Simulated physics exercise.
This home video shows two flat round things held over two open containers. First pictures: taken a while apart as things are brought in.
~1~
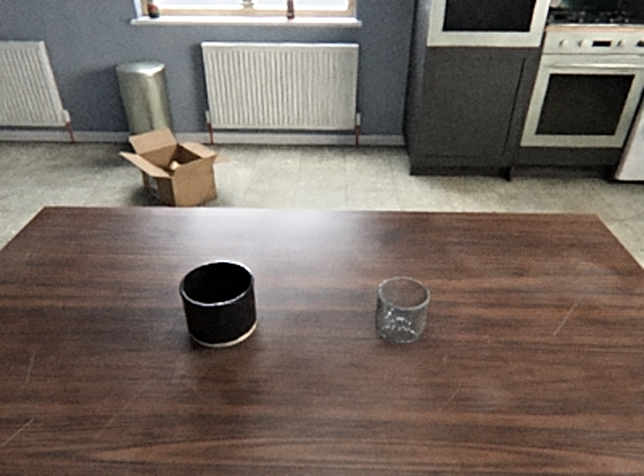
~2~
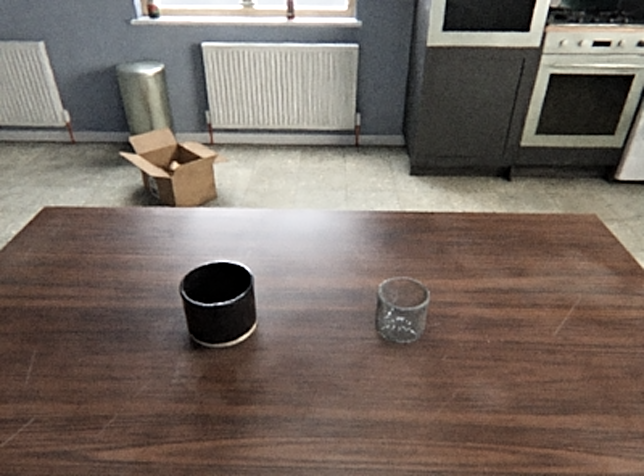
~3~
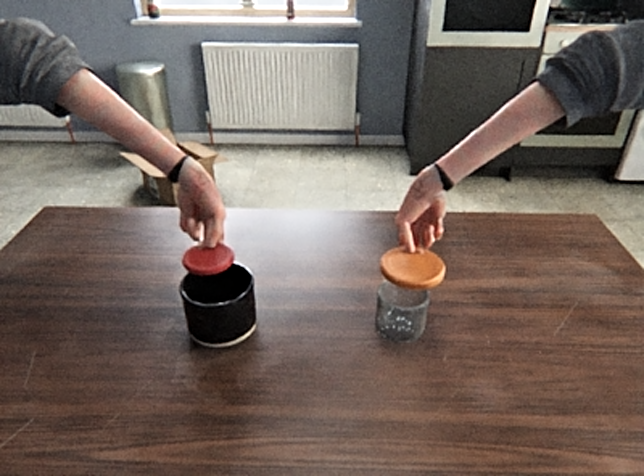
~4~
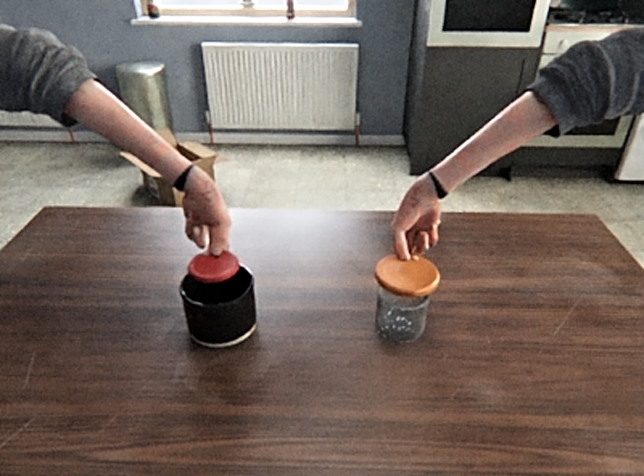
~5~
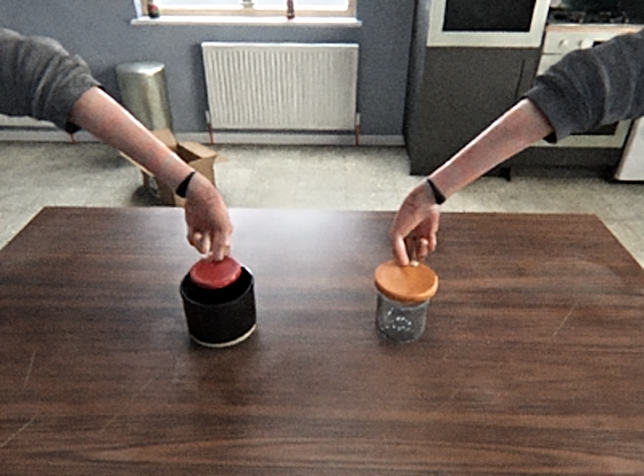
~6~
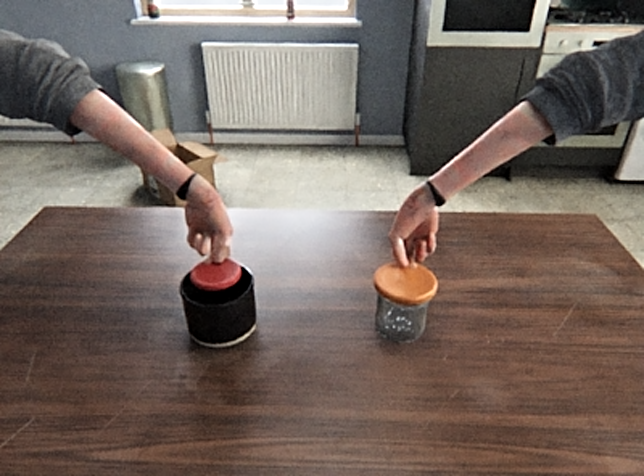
Two hands lower red and orange lids to a black jar and a glass, still gripping.
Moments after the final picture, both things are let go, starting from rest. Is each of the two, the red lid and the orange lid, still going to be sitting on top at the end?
Red lid: No; orange lid: Yes.
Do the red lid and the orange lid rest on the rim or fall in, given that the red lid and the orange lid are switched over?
The red lid sits on the rim, the orange lid drops inside.
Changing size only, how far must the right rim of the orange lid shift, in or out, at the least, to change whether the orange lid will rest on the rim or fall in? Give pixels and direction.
Going left by 8 pixels puts it on the brink.
Then, 0.12 s on from there, red lid displaced a little near (218, 288); orange lid sitting on the rim near (404, 289).
In the end, the red lid drops inside, near (222, 318); the orange lid covers the opening, near (404, 289).
